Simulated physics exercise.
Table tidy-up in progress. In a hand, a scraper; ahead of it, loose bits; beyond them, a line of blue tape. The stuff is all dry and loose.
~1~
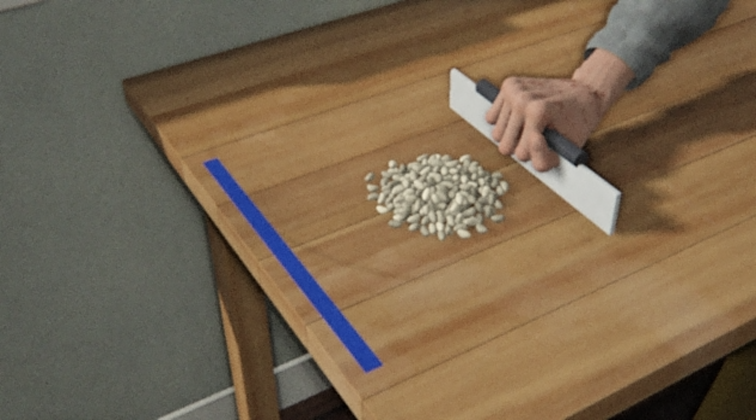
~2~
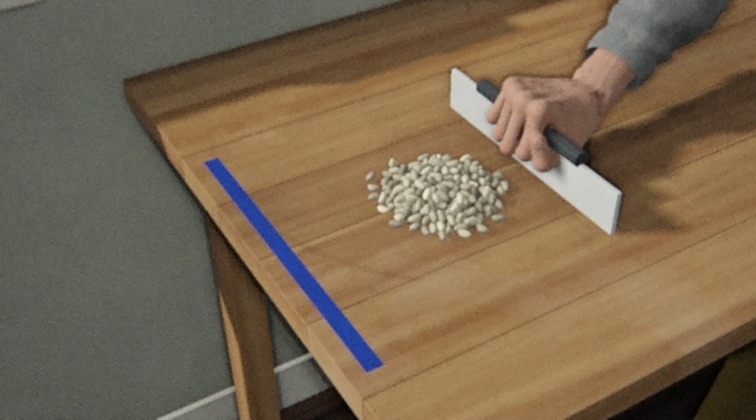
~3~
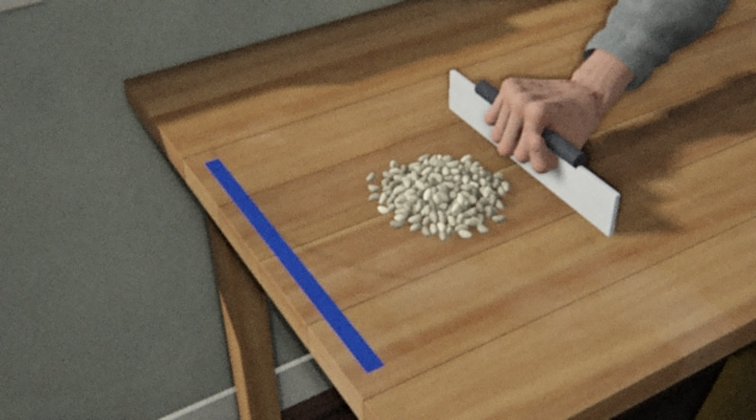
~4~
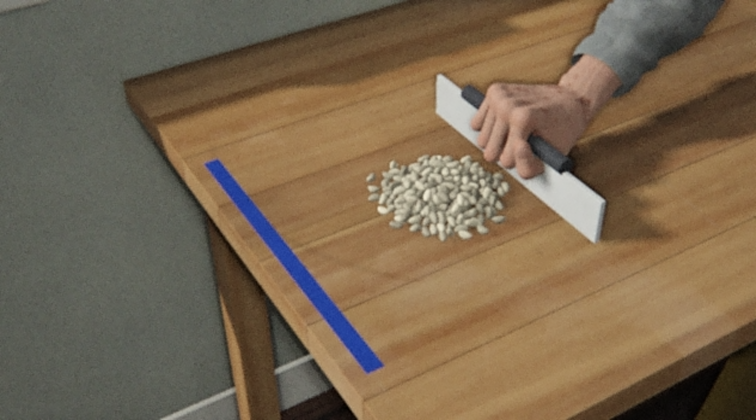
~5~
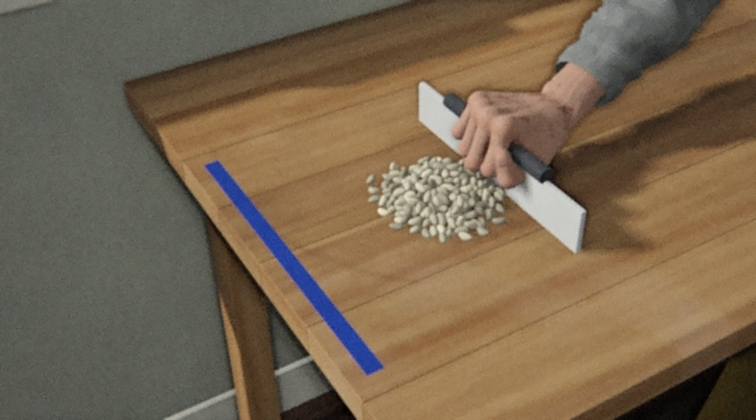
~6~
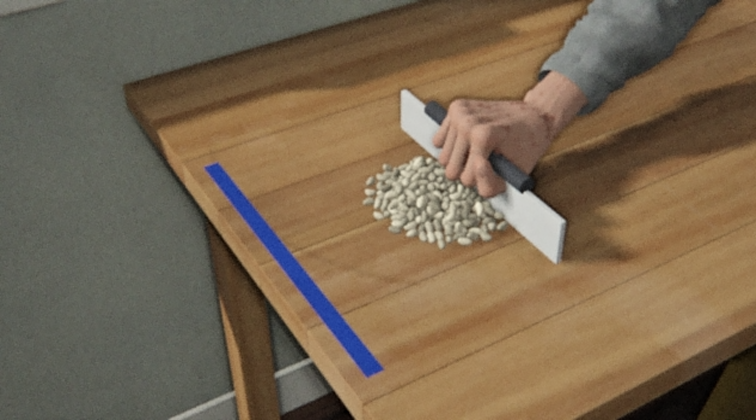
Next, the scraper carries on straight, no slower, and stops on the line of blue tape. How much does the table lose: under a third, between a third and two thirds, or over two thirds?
Exceeds two thirds.
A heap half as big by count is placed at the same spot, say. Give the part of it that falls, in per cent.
Around 80 percent.
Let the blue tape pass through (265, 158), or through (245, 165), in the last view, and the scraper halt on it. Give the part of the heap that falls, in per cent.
First try close to 20 percent, second try close to 50 percent.
Shortly afterwards, scraper still moving, near (376, 186); heap all on the table, its front near (291, 252).
Next, scraper stopped at the blue tape; heap the bulk over the edge.
In the end, scraper stopped at the blue tape; heap the bulk over the edge.
